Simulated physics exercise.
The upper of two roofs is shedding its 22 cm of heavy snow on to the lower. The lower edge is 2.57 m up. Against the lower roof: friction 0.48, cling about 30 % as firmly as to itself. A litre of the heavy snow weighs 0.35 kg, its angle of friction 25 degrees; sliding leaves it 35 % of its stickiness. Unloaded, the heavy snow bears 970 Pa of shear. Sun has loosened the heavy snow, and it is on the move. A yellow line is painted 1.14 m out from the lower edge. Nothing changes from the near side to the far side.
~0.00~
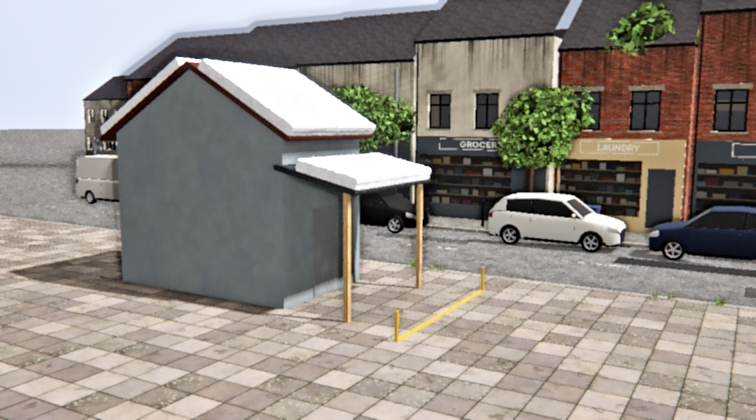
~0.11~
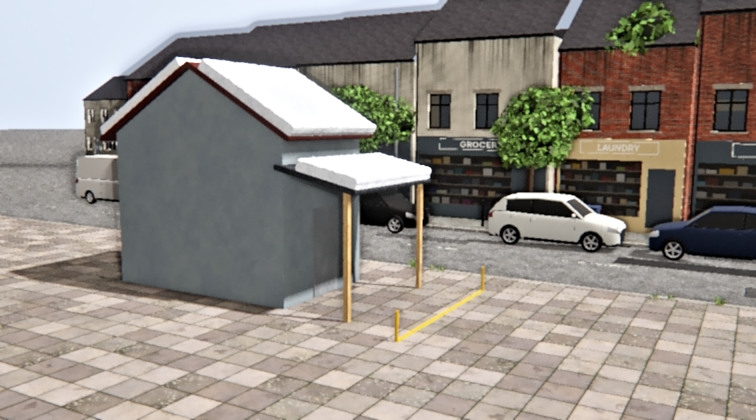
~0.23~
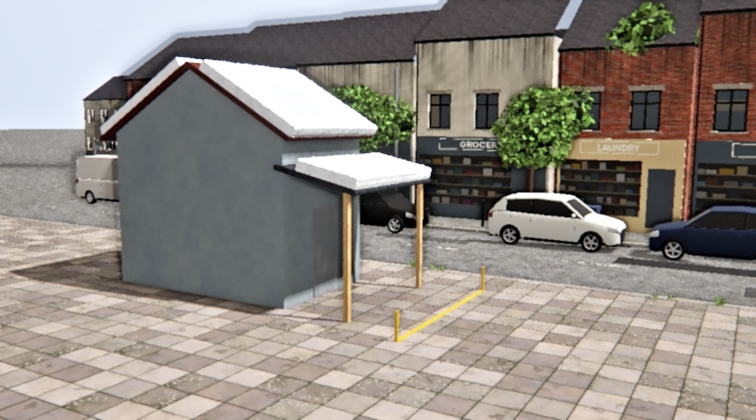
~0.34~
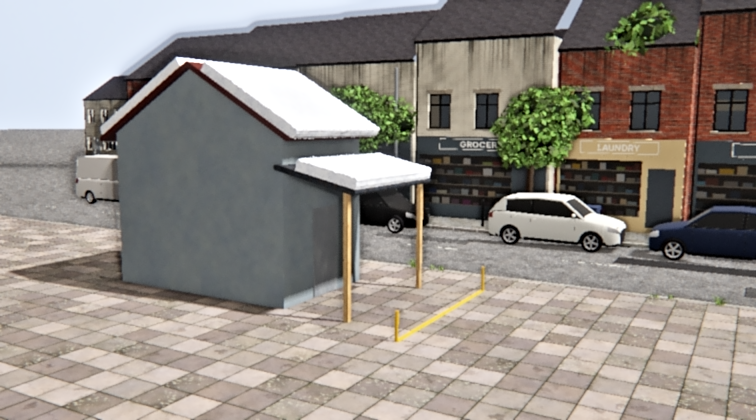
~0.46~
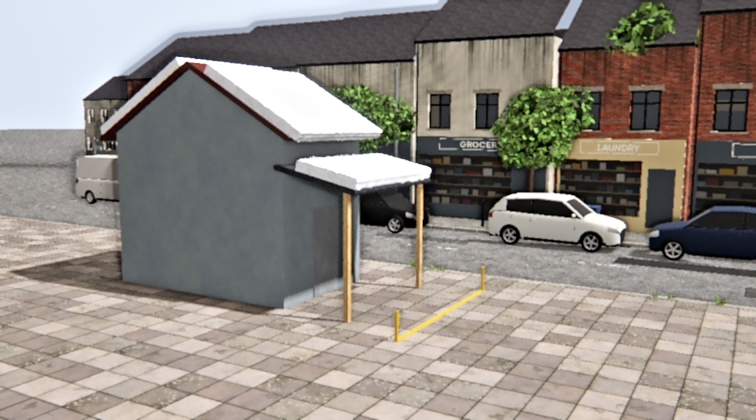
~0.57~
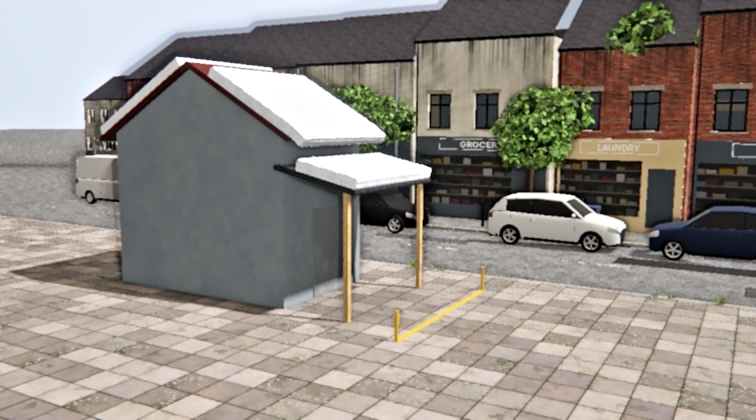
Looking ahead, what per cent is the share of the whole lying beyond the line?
About 4 %.
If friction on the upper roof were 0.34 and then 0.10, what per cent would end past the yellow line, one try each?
In that order: 0 %, 12 %.
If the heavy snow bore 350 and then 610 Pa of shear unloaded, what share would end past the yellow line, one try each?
In turn about 30 %, 12 %.
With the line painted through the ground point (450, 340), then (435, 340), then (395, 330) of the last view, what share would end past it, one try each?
In turn about 0 %, 0 %, 10 %.
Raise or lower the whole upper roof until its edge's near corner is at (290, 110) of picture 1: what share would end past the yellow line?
Then about 35 %.
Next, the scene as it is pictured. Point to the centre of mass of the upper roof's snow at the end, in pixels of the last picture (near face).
Near (336, 210).
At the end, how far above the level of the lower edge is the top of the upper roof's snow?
About 0.9 m.
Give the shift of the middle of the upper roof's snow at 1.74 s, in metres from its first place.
Some 2.2 m.
After 1.10 s, none is below the lower edge and 0 % is past the line.
After 1.74 s, none is below the lower edge and 0 % is past the line.
After 2.37 s, 14 % is below the lower edge and 0 % is past the line.
After 3.00 s, 25 % is below the lower edge and 3 % is past the line.
After 4.40 s, 25 % is below the lower edge and 4 % is past the line.
